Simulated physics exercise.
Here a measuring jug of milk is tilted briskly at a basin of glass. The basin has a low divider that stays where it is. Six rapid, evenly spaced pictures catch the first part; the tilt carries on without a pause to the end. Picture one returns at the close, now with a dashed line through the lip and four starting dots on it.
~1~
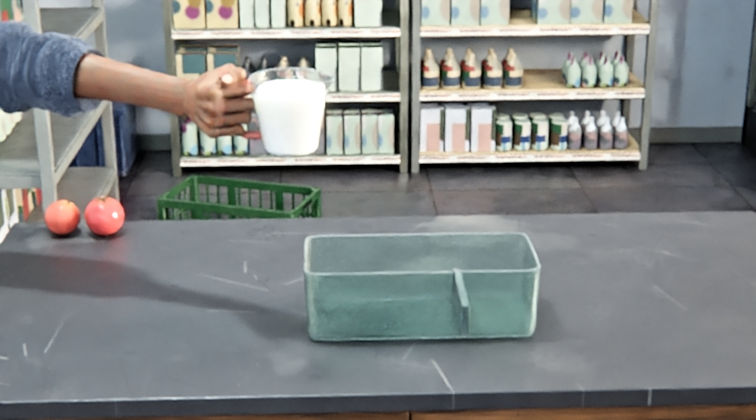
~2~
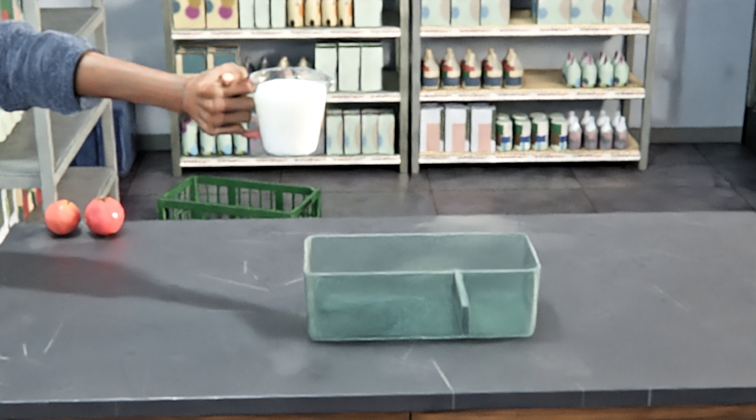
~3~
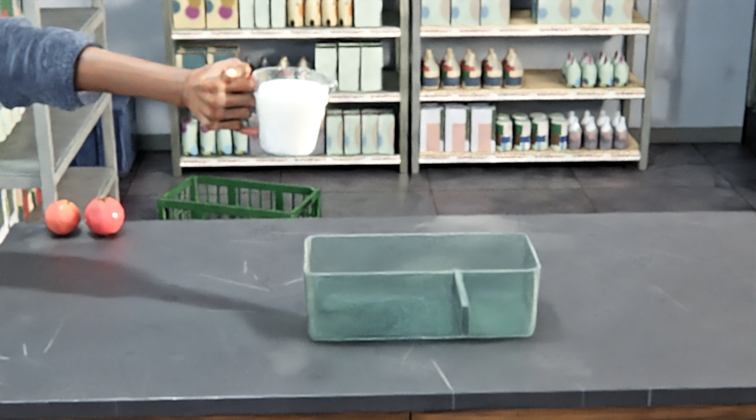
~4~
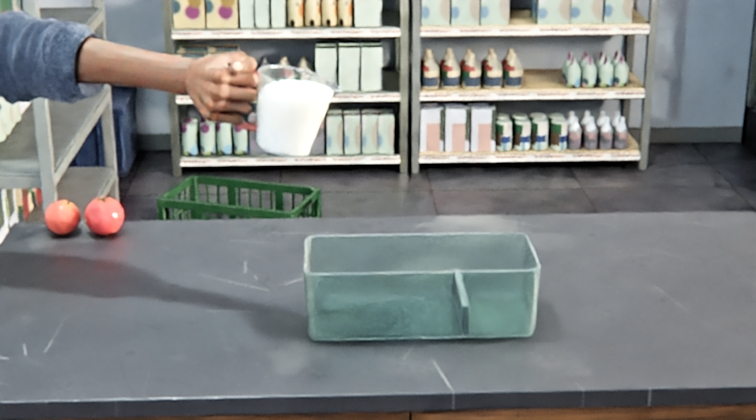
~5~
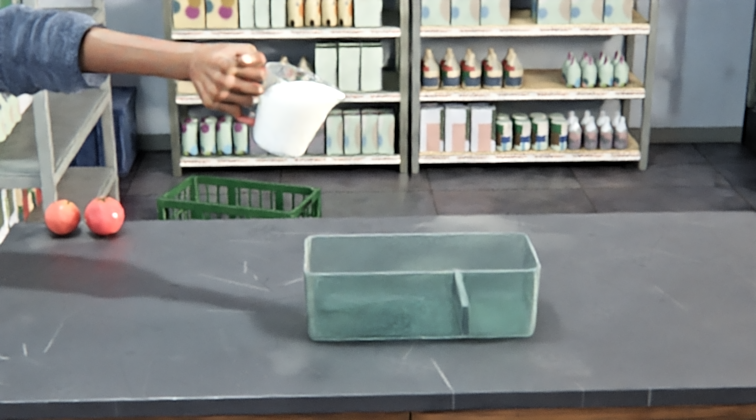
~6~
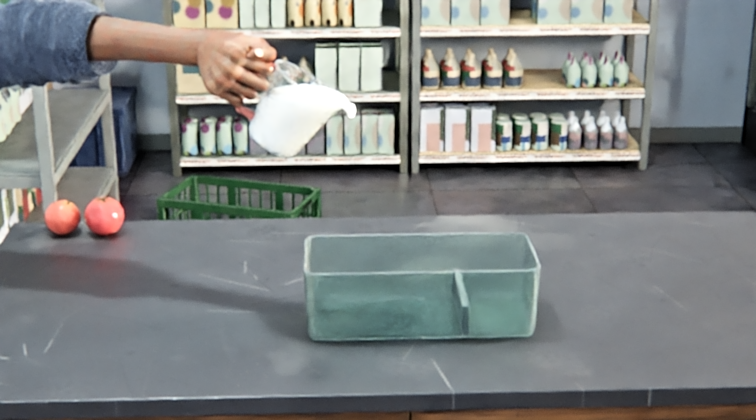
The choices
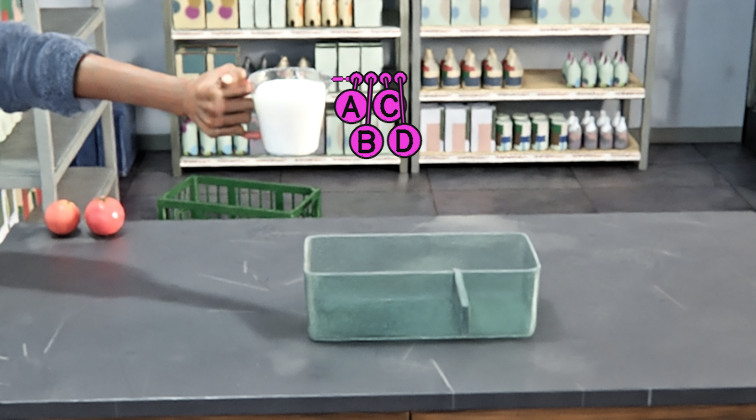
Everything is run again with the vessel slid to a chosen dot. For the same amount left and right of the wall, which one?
The answer is dot D.
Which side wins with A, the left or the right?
More ends on the left.
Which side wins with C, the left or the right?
More ends on the left.
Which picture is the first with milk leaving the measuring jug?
In picture 6.
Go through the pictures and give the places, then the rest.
Upright, lip at (333, 79); basin from (308, 338) to (535, 334); top of the wall at (461, 286); nothing has left yet.
Upright, lip at (334, 80); nothing has left yet.
Tipped about 6°, lip at (337, 83); nothing has left yet.
Tipped about 13°, lip at (340, 89); nothing has left yet.
Tipped about 22°, lip at (344, 97); nothing has left yet.
Tipped about 33°, lip at (346, 107); milk is over the lip, down to (350, 114).
On the marked copy, A at (356, 78); B at (371, 78); C at (385, 78); D at (400, 78).
With A, about 92 % ends left of the wall and 5 % right of it; 3 % is lost outside.
With B, about 92 % ends left of the wall and 4 % right of it; 4 % is lost outside.
With C, about 86 % ends left of the wall and 8 % right of it; 6 % is lost outside.
With D, about 51 % ends left of the wall and 46 % right of it.
